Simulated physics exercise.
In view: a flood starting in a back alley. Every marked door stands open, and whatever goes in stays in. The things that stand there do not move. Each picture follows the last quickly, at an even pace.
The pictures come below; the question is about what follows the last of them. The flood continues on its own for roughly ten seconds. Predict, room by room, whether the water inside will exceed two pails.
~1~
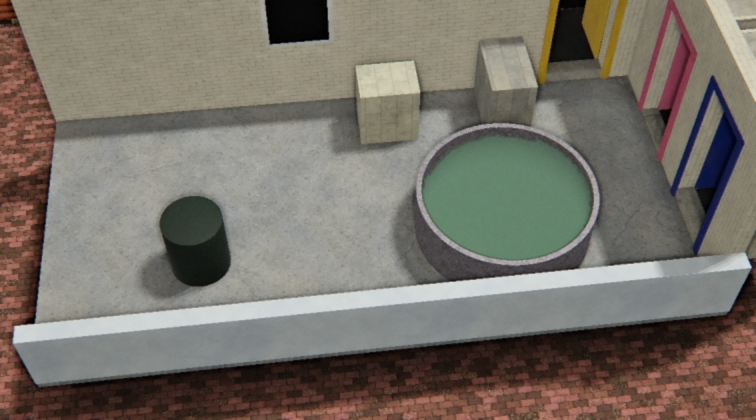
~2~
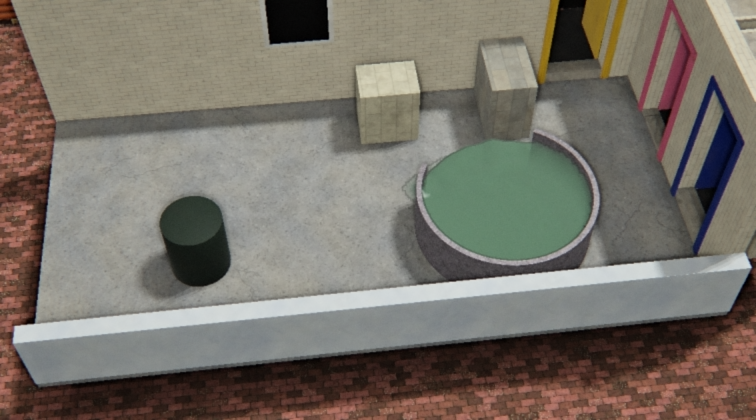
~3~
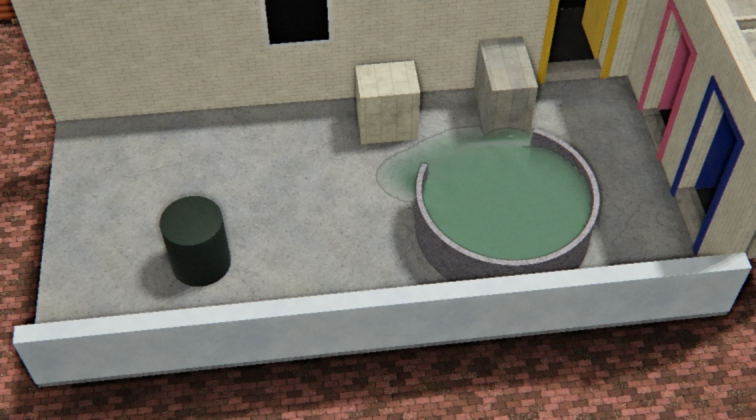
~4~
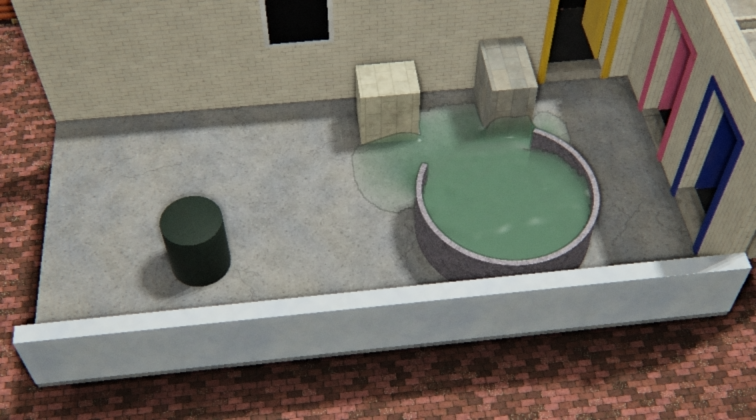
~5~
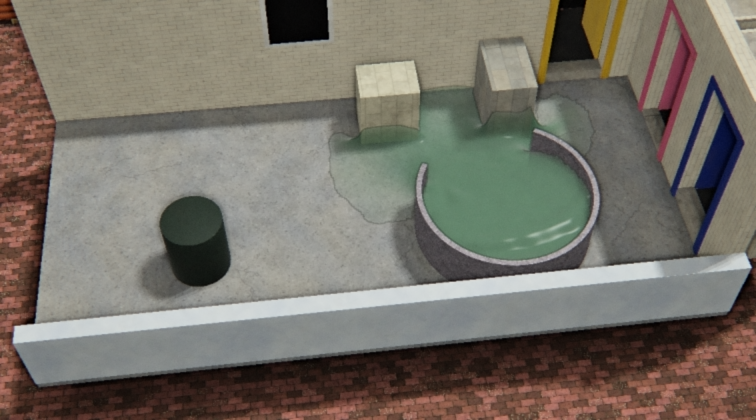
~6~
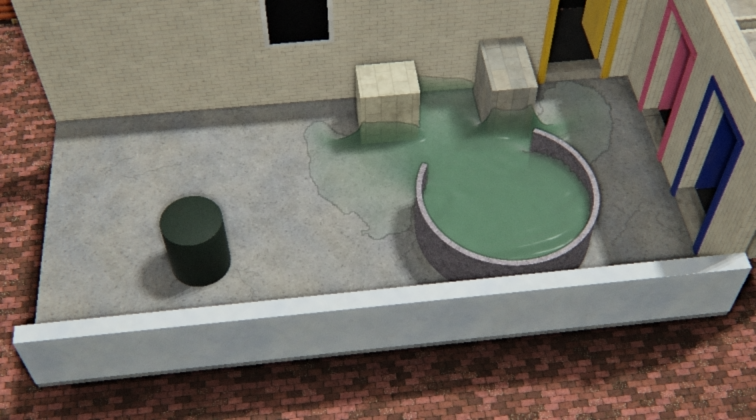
Outcome: The blue door will keep it to two buckets; the pink door will be overrun; the yellow door will keep it to two buckets.
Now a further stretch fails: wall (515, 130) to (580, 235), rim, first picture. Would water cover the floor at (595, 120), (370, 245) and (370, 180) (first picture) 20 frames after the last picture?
Taking the three spots as listed, they end up inundated, spared and spared.
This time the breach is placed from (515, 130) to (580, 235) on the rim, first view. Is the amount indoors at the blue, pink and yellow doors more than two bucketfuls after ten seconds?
I reckon the blue door will get past the mark, the pink door will get past the mark, and the yellow door will get past the mark.
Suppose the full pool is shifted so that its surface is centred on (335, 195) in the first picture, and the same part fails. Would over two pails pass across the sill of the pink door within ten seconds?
Result - pink door fails to reach it.
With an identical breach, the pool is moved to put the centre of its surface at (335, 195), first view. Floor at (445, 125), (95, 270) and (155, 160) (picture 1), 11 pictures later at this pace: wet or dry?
Soaked, spared, soaked.
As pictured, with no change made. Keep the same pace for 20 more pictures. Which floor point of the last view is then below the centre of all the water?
Somewhere near (427, 182).
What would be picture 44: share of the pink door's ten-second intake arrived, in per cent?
About 80 per cent.
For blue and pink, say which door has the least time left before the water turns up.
The one in pink.
A moment on, water covers 35 % of the floor; the blue door not reached, the pink door under two buckets in, the yellow door wet at the sill, nothing in.
Next, water covers 60 % of the floor; the blue door wet at the sill, nothing in, the pink door over two buckets in, the yellow door wet at the sill, nothing in.
Then, water covers 80 % of the floor; the blue door wet at the sill, nothing in, the pink door far over two buckets in, the yellow door wet at the sill, nothing in.
Later, water covers 95 % of the floor; the blue door wet at the sill, nothing in, the pink door far over two buckets in, the yellow door wet at the sill, nothing in.
In the end, water covers 95 % of the floor; the blue door wet at the sill, nothing in, the pink door far over two buckets in, the yellow door wet at the sill, nothing in.
